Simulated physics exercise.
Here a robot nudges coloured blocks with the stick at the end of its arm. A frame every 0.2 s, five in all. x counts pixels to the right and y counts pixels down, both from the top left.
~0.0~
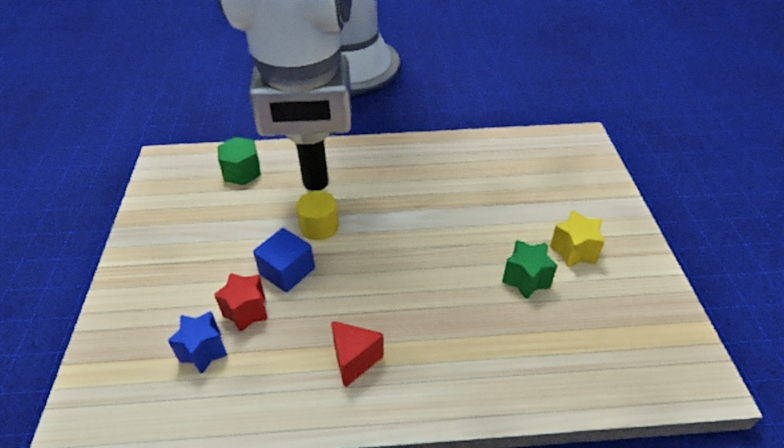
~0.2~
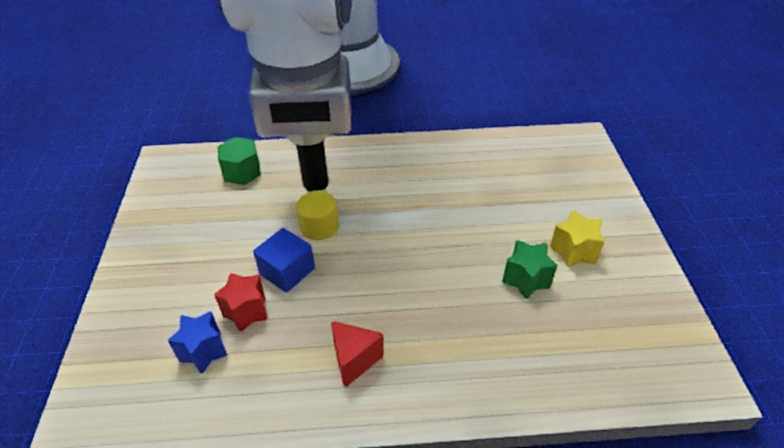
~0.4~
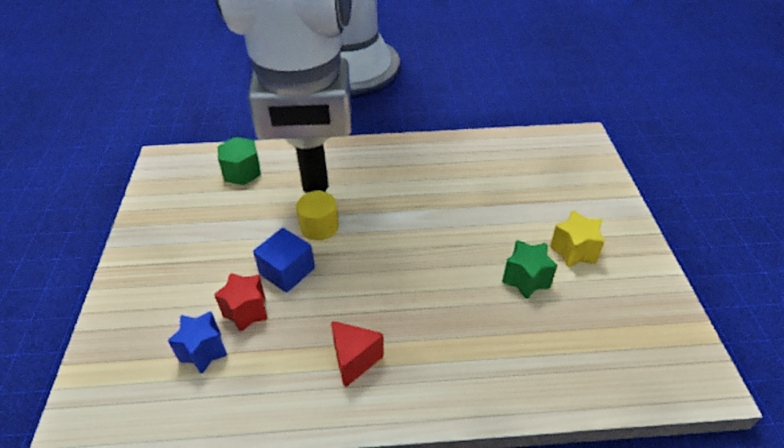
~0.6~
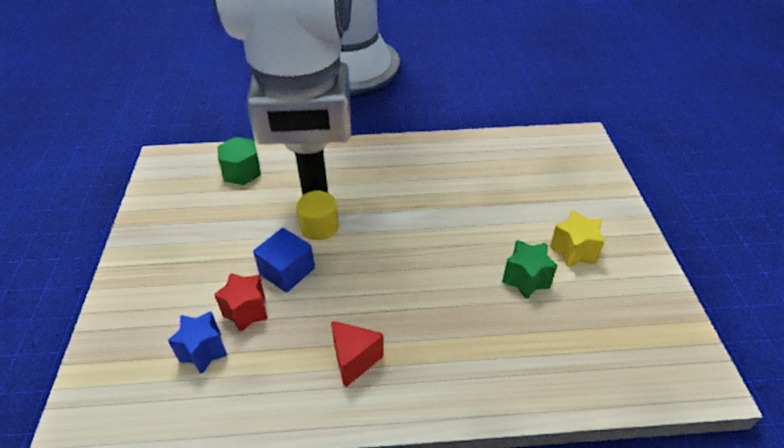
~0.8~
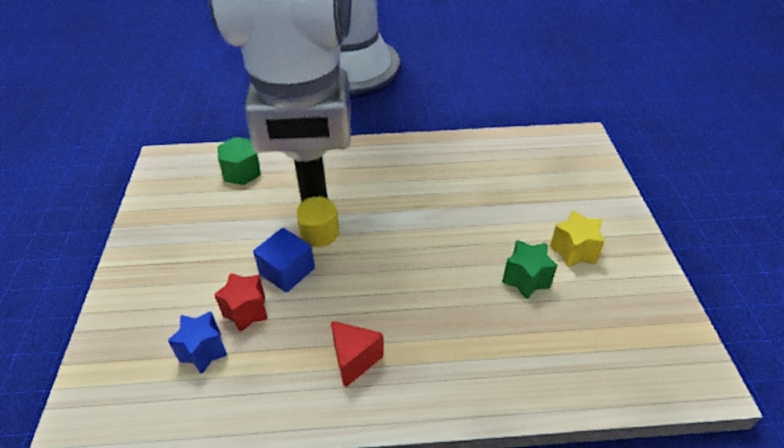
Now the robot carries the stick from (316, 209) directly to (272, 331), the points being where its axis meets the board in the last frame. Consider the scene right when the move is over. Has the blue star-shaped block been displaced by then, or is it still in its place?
The answer is that it is displaced.
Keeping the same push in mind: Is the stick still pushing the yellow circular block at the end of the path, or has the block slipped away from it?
When the path is over, you would find the yellow circular block off to the side or behind the stick.
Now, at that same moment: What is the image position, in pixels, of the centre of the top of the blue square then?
It should be at about (230, 336).
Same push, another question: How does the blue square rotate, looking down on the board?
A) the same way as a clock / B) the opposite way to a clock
Answer: A.
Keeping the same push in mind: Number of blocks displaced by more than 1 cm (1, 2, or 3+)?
Shifted over 1 cm: Three or more.
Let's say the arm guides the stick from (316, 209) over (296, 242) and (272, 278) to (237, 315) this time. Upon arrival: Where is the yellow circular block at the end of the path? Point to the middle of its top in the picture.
Roughly at (320, 234).
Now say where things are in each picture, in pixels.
The first frame shows lower end of the stick at (316, 183), tops of blocks, blue star-shaped block at (194, 330), red star-shaped block at (239, 289), blue square at (282, 248), yellow circular block at (316, 204).
The second frame shows stick at (316, 184), blocks as before.
The third frame shows stick at (316, 187), blocks as before.
The fourth frame shows stick at (315, 192), blocks as before.
The fifth frame shows stick at (314, 199), blue star-shaped block at (194, 330), red star-shaped block at (239, 289), blue square at (282, 248), yellow circular block at (316, 210).
The first path, step by step. One third of the way, stick at (302, 235); blue square at (280, 253), turned 15° clockwise; yellow circular block at (325, 241).
Two thirds of the way, stick at (287, 276); blue star-shaped block at (180, 337); red star-shaped block at (217, 313), turned 35° clockwise; blue square at (260, 291); yellow circular block at (327, 250).
At the end, stick at (269, 321); blue star-shaped block at (135, 360); red star-shaped block at (180, 343), turned 60° clockwise; blue square at (230, 336), turned 25° clockwise; yellow circular block at (327, 250).
